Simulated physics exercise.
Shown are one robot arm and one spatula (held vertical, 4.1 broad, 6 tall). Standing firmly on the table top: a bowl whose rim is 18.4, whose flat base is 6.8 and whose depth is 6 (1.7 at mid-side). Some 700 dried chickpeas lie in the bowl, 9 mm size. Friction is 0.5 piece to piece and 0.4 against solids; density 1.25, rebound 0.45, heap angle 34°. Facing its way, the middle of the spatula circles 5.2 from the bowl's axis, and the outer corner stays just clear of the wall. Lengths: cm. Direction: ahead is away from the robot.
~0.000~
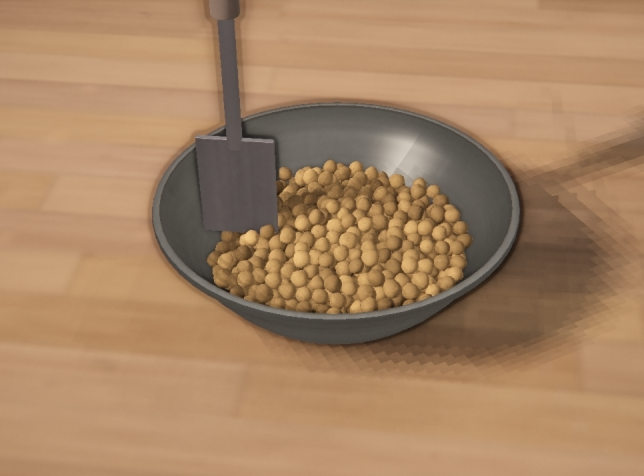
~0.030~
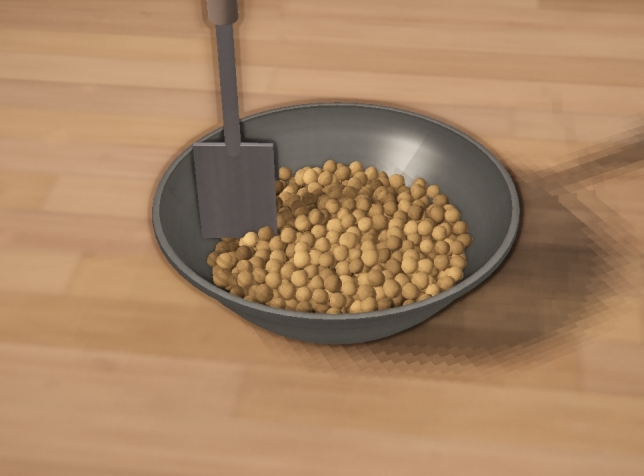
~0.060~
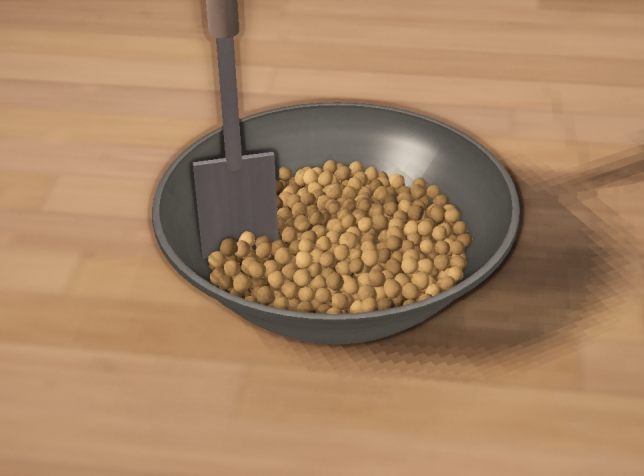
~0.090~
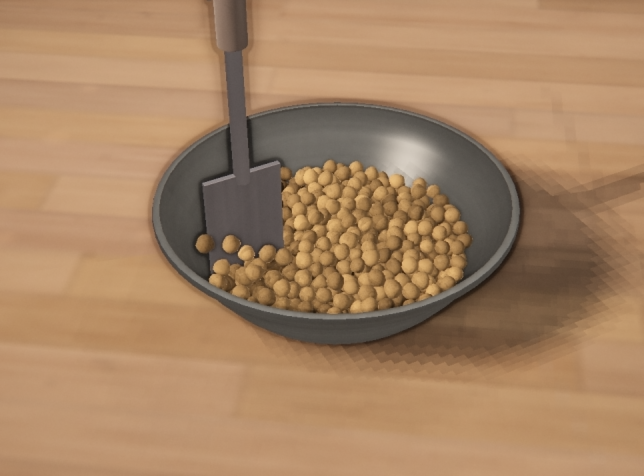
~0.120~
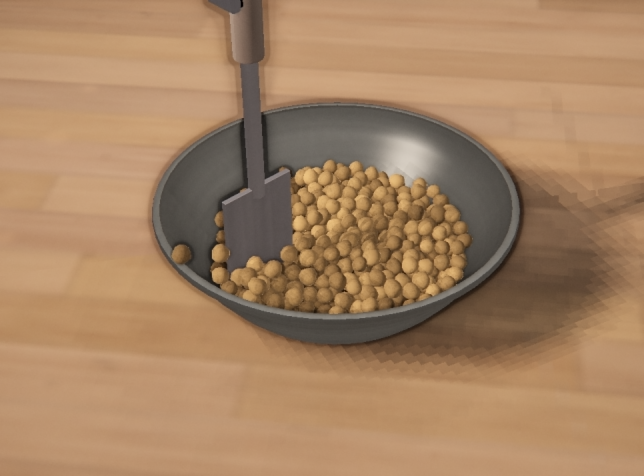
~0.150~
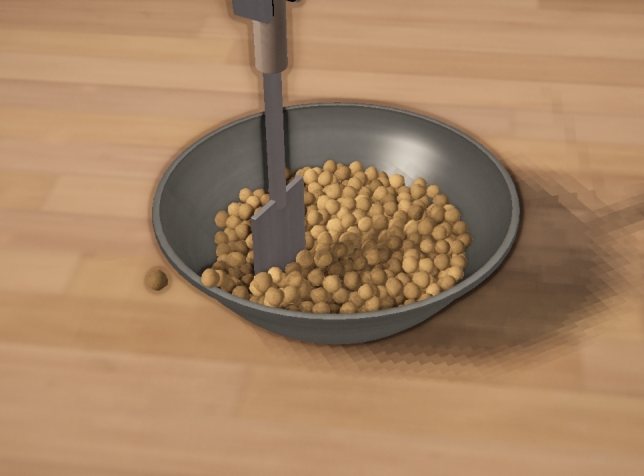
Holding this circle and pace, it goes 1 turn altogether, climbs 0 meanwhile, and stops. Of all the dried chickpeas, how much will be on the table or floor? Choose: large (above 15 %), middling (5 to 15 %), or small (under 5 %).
Middling.
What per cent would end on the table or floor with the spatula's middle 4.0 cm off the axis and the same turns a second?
Then about 5 %.
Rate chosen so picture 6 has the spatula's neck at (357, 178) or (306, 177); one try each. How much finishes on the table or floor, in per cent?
About 20 and 15 per cent.
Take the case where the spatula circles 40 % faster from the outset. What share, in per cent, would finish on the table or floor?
I'd say close to 15 %.
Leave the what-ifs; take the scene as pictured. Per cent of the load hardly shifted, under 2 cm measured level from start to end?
Around 60 per cent.
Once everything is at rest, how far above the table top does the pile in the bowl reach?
6.0 cm, roughly.
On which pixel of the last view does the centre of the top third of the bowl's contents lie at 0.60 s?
About (291, 189).
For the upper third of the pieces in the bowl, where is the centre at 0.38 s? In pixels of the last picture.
Around pixel (402, 215).
After 0.38 s, 179° round, highest piece 8 above the table; 691 in the bowl, 5 on the table or floor, 5 in flight or on the tool.
After 0.60 s, 293° round, highest piece 8 above the table; 660 in the bowl, 30 on the table or floor, 11 in flight or on the tool.
After 0.91 s, 0° round, highest piece 6 above the table; 640 in the bowl, 61 on the table or floor.
After 1.61 s, 0° round, highest piece 6 above the table; 640 in the bowl, 61 on the table or floor.
At rest, 640 in the bowl, 61 on the table or floor. That is 9 % on the table or floor.
